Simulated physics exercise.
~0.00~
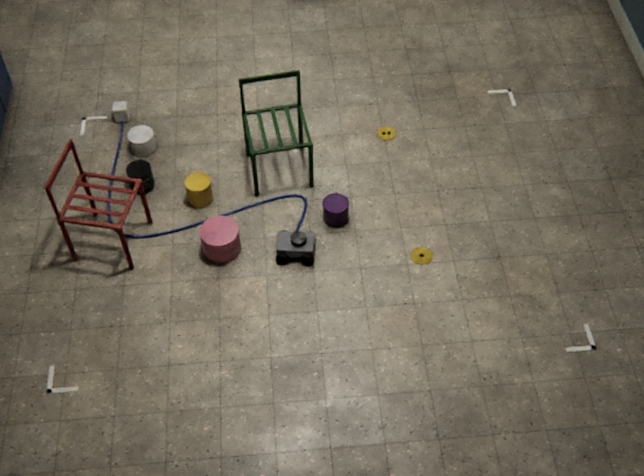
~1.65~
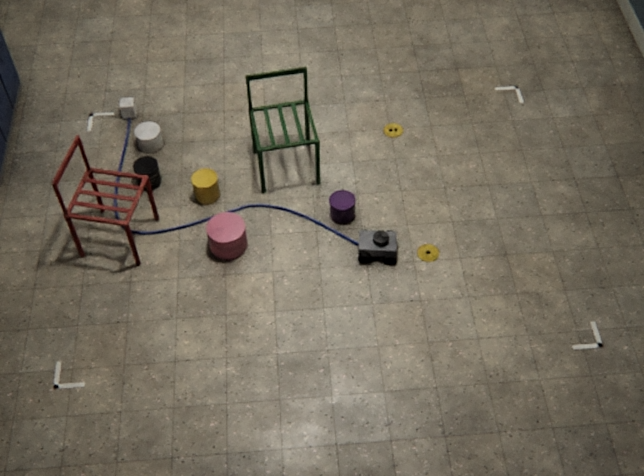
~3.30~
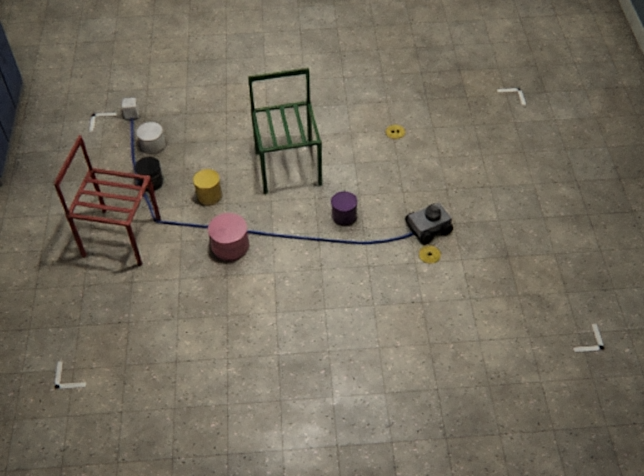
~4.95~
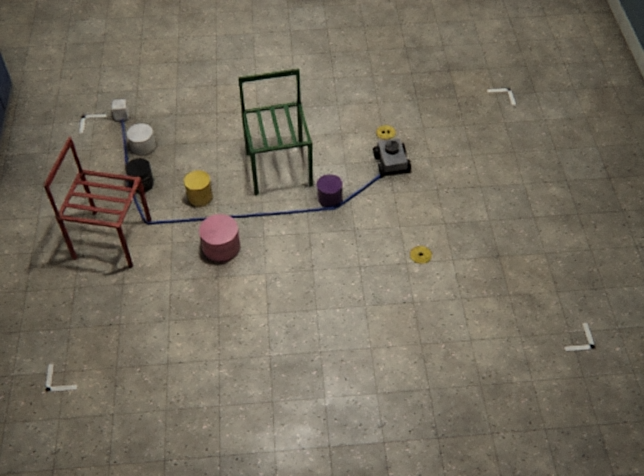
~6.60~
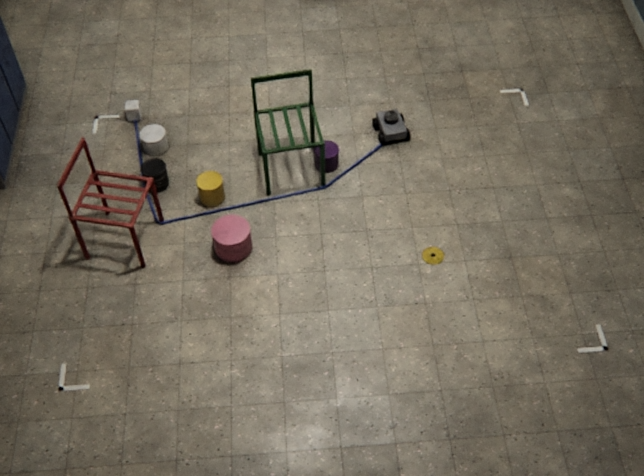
A tiled floor with white tape corners is seen from high above, the view swaying slightly. A red chair stands at left near white, black, yellow and pink tubs, with a green chair and a purple bucket near the middle. A small dark cart trailing a blue lead from a pale block at upper left drives right to the lower yellow mark, drawing the slack out. It then turns up toward the other mark, and the tightening lead presses on the purple bucket. The bucket slides up beside the green chair's legs as the cart ends near the upper mark, everything else unmoved.
